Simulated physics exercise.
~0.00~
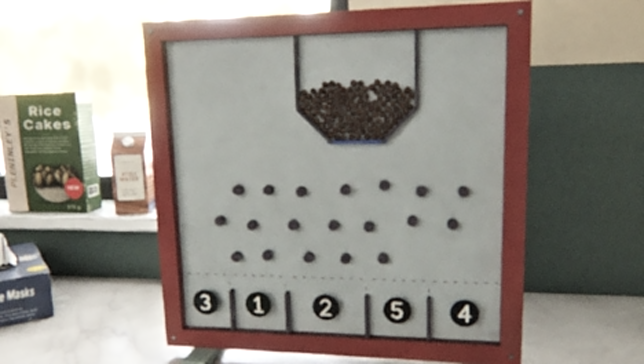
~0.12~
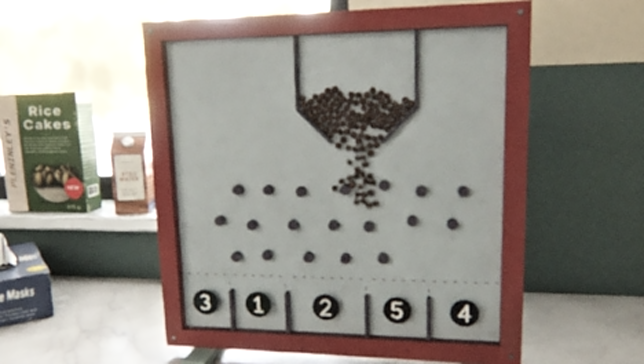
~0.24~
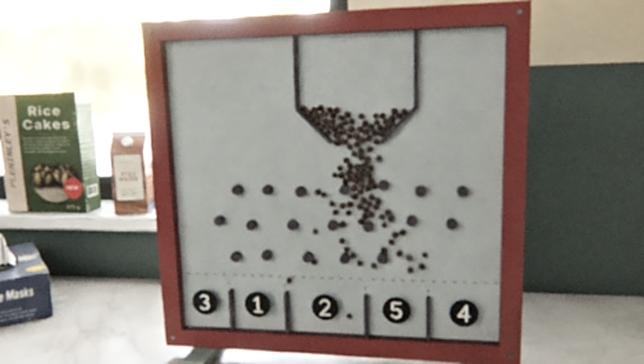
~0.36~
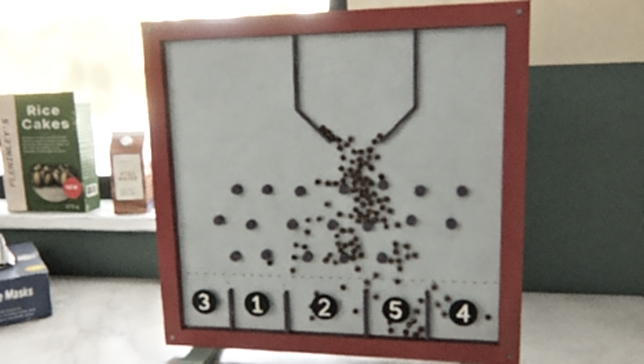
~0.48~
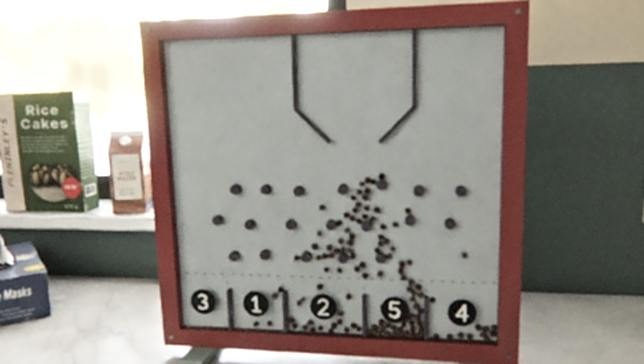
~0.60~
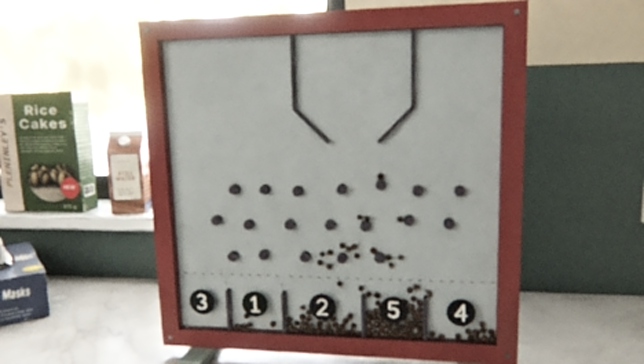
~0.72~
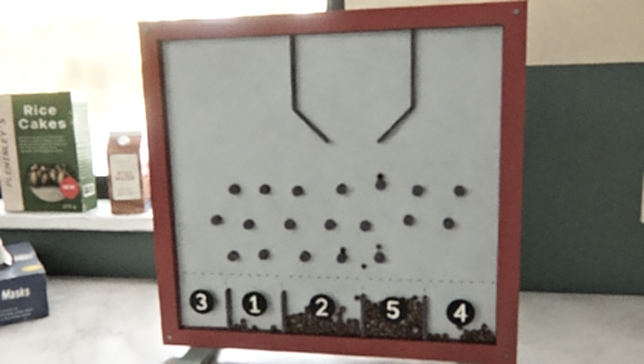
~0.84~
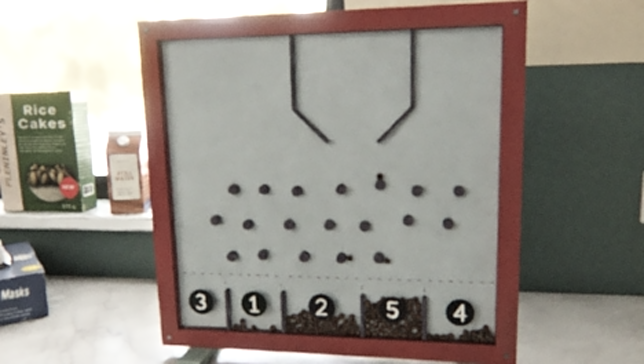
On a pale counter beside a box of rice cakes, small dark beads pour from a hopper in a red-framed case, scatter down through pegs and settle in the numbered bins, filling bin five highest, then bin two, while bin three stays empty.
